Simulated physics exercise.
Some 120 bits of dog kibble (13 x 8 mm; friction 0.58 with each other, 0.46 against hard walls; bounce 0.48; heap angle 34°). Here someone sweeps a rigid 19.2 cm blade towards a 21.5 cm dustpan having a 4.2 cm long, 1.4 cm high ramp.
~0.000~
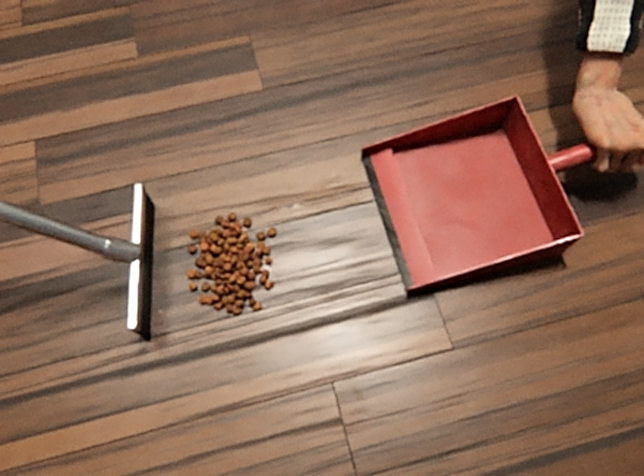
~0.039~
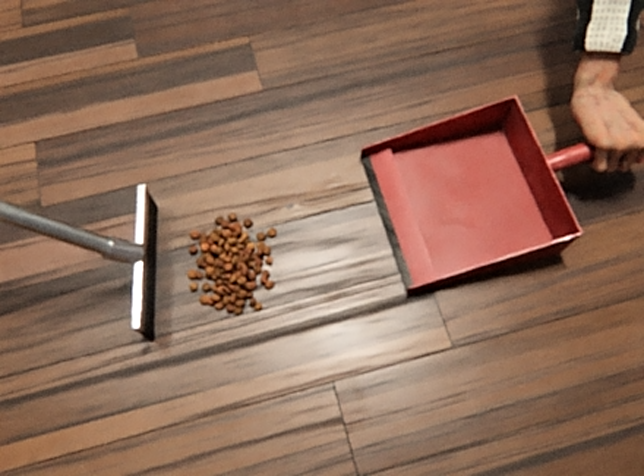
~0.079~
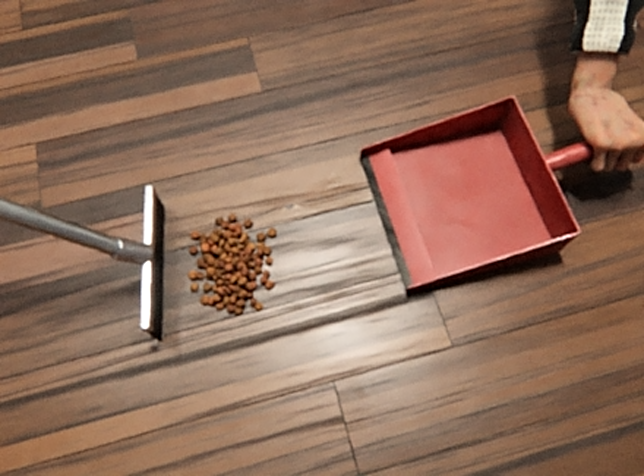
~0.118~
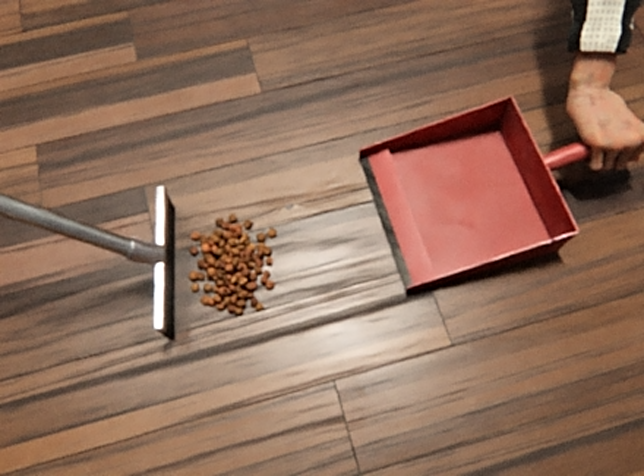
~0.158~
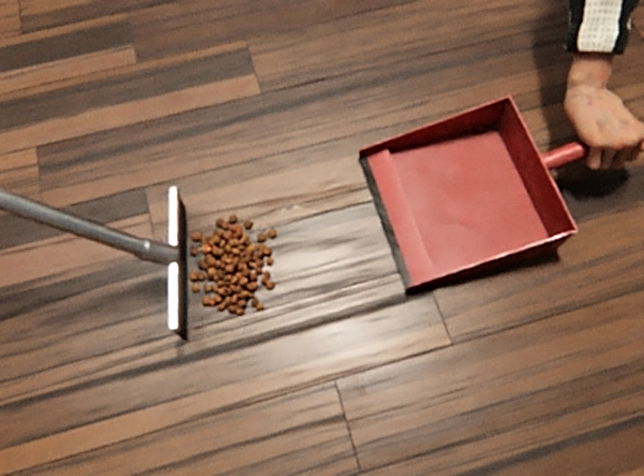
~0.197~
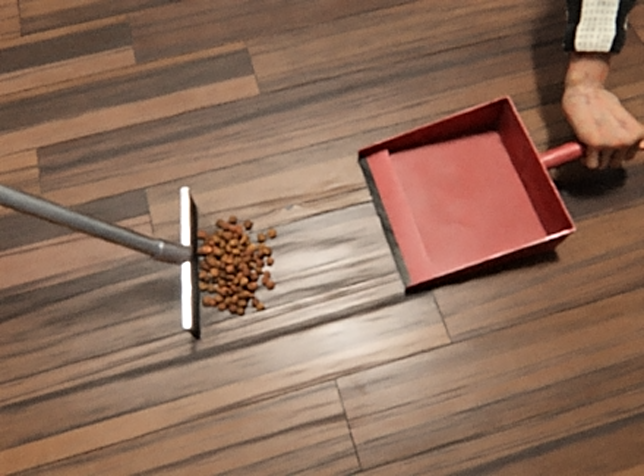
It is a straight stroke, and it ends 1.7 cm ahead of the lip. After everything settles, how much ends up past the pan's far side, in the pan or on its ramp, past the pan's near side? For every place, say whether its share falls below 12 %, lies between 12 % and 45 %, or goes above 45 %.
Result: Past the pan's far side: A scattering, in the pan or on its ramp: A decent share, past the pan's near side: A decent share.
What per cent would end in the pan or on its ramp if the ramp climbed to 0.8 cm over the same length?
Roughly 25 per cent.
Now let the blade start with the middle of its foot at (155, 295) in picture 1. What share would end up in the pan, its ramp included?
About 20 per cent.
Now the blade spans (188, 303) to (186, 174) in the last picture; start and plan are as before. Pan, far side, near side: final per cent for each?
Final per cent - pan 5, far 5, near 0.
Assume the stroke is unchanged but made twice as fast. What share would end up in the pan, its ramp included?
Some 25 %.
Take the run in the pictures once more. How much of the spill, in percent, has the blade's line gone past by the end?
Estimate: Around 5 %.
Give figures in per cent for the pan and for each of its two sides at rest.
The far side gets 0, the pan 20 and the near side 20.
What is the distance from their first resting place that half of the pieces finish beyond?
I'd say close to 22 cm.
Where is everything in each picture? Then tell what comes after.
In the first frame, blade from (135, 327) to (141, 191), moved 0.0 cm, 0 of the pieces shifted so far; middle of the pieces at (229, 265); pan at (471, 200).
In the second frame, blade from (139, 328) to (144, 191), moved 0.3 cm, 0 of the pieces shifted so far; middle of the pieces at (230, 265).
In the third frame, blade from (148, 328) to (152, 192), moved 1.2 cm, 0 of the pieces shifted so far; middle of the pieces at (230, 265).
In the fourth frame, blade from (161, 328) to (163, 193), moved 2.7 cm, 0 of the pieces shifted so far; middle of the pieces at (231, 266).
In the fifth frame, blade from (175, 328) to (175, 194), moved 4.3 cm, 0 of the pieces shifted so far; middle of the pieces at (231, 266).
In the sixth frame, blade from (189, 327) to (187, 194), moved 5.8 cm, 11 of the pieces shifted so far; middle of the pieces at (231, 266); pan at (465, 199). Its pace works out near 0.40 m/s, heading 13 degrees towards the viewer's side.
After 0.49 s, middle of the blade 15 cm from the lip; 0 % over the lip, far side 0 %, near side 0 %.
After 0.69 s, middle of the blade 8 cm from the lip; 0 % over the lip, far side 0 %, near side 10 %.
After 1.00 s, middle of the blade 3 cm from the lip; 20 % over the lip, far side 0 %, near side 20 %.
At rest (1.4 s), far side 0 %, pan 20 %, near side 20 %, in front of the lip or behind the blade 60 %.
